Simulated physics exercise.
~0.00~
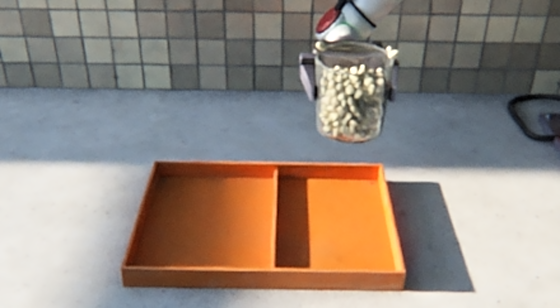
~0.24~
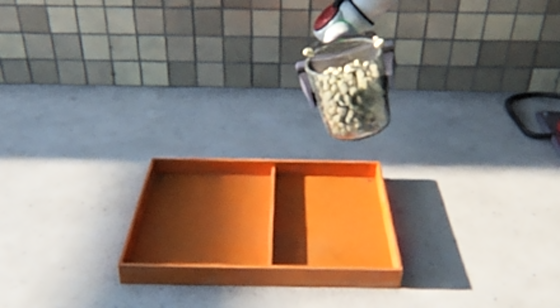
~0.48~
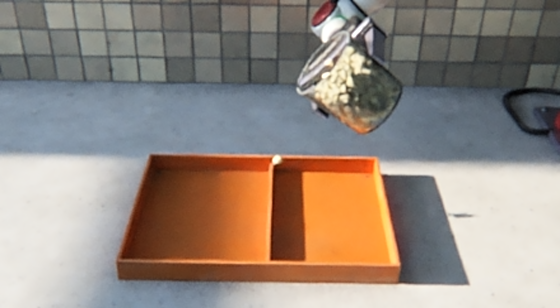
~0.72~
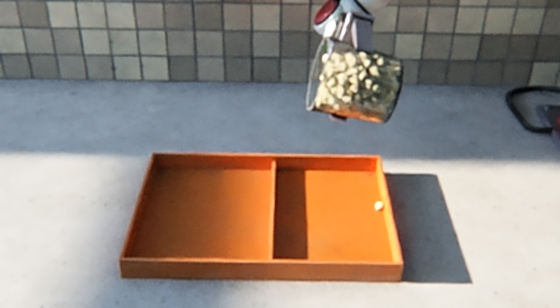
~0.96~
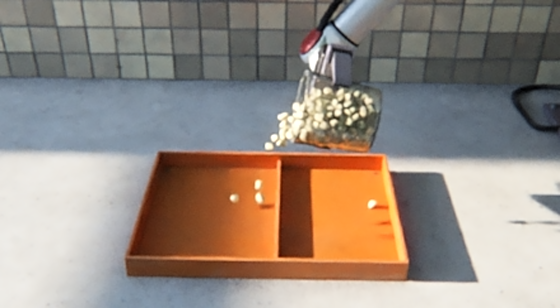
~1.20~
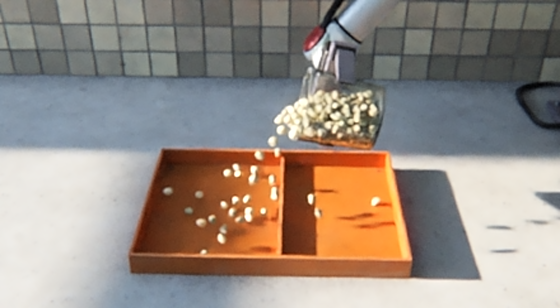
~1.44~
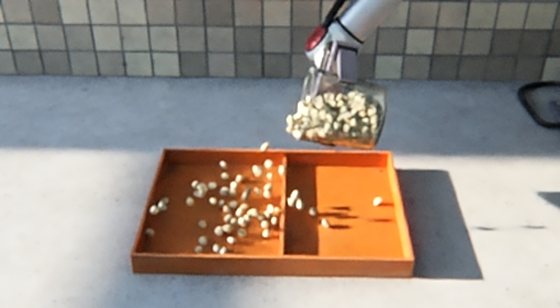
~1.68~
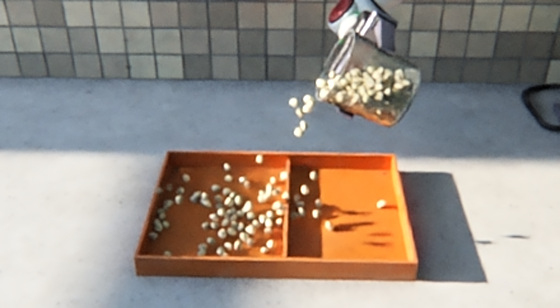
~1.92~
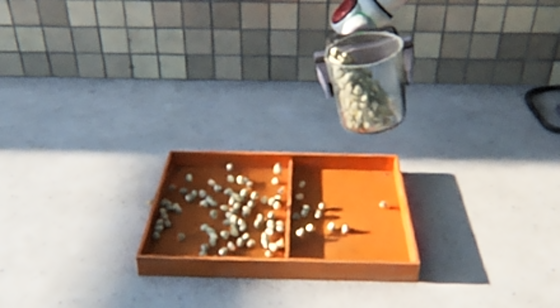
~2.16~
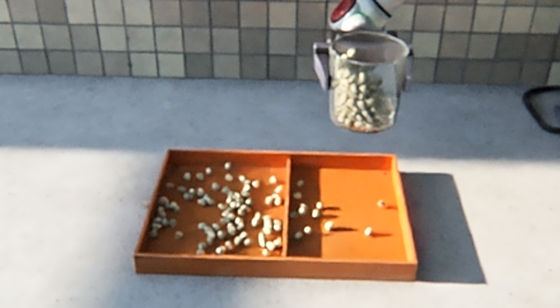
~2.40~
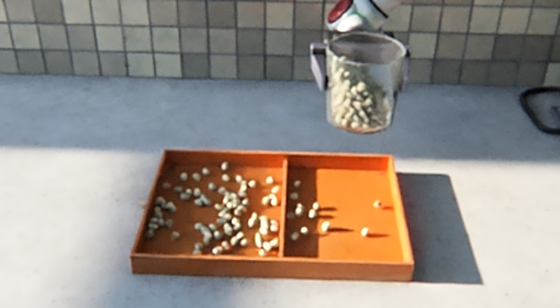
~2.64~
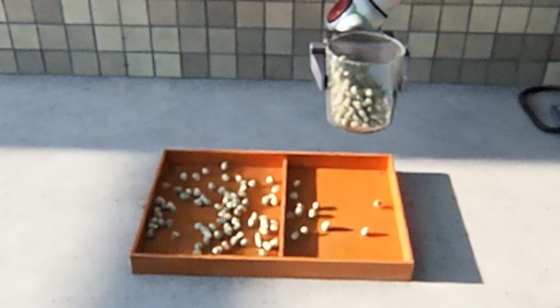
A robot arm tipped a clear tumbler of pale beans over a divided orange tray, shaking some out, mostly into the left part with a few in the right, then turned it upright and held it still, still holding plenty of beans.
